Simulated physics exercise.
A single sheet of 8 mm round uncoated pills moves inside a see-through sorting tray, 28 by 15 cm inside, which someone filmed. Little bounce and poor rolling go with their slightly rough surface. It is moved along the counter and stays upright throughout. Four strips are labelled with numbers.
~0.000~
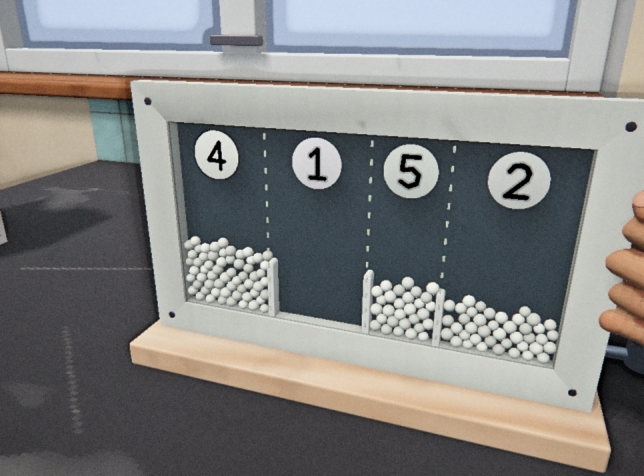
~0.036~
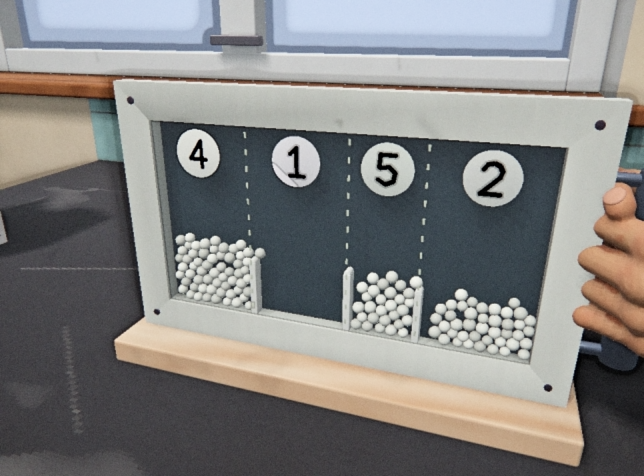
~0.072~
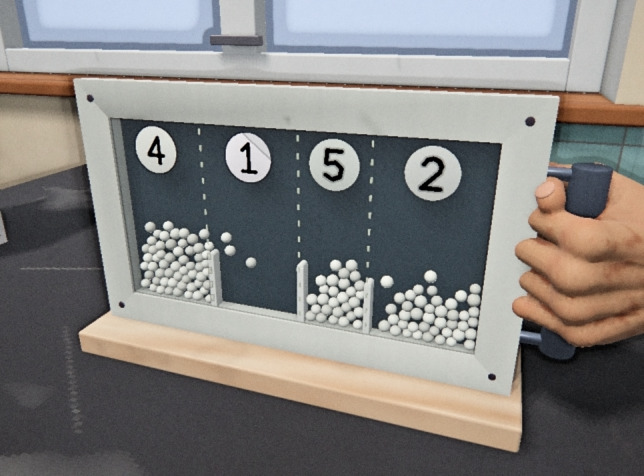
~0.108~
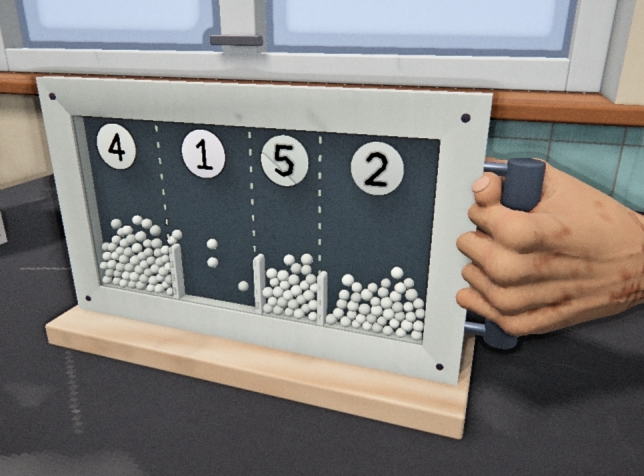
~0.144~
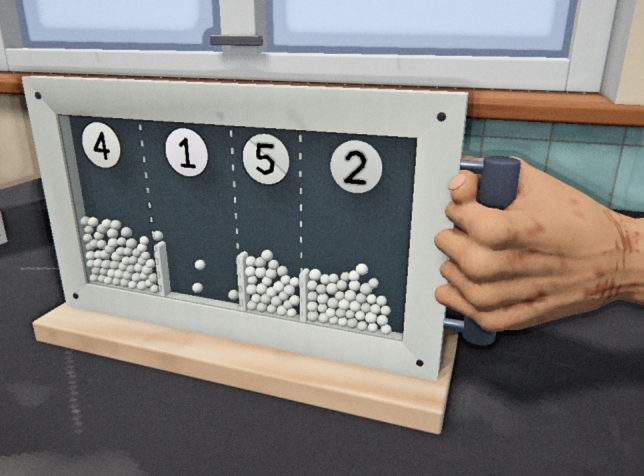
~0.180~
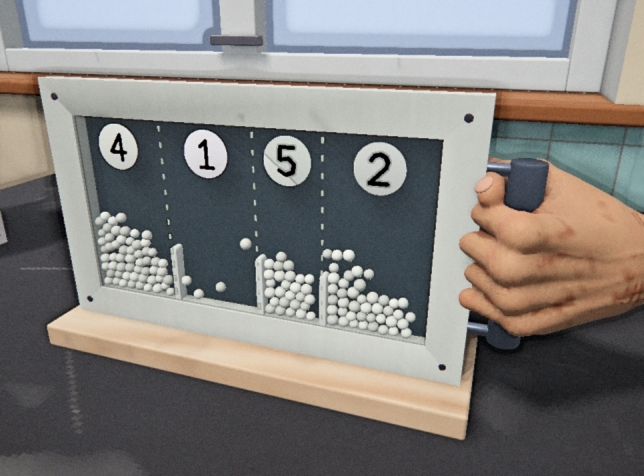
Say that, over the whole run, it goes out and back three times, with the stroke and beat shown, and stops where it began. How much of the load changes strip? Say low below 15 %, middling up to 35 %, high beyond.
I'd say a fair portion of the load ends up in a new strip.
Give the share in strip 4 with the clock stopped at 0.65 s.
The share there is some 30 per cent.
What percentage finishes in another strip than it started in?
Around 25 percent.
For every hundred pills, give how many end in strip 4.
Around 30 %.
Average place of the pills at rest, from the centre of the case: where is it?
About 1 cm right and 6 cm below.
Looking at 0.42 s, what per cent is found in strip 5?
20 per cent.
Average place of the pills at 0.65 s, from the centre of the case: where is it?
Right: About 1 cm; below: About 5 cm.
After 0.42 s, it is 10 cm to the left; the pills' middle is in line with and 5 cm below the centre; no. 1, 5 %, no. 2, 35 %, no. 4, 40 %, no. 5, 20 %; 15 % have changed strip.
After 0.65 s, it is 6 cm to the left; the pills' middle is 1 cm right of and 5 cm below the centre; no. 1, 15 %, no. 2, 35 %, no. 4, 30 %, no. 5, 20 %; 20 % have changed strip.
After 0.86 s, it is at its start; the pills' middle is 1 cm right of and 5 cm below the centre; no. 1, 15 %, no. 2, 30 %, no. 4, 30 %, no. 5, 25 %; 25 % have changed strip.
All still by 1.6 s, it is at its start; no. 1, 15 %, no. 2, 30 %, no. 4, 30 %, no. 5, 20 %; 25 % have changed strip.
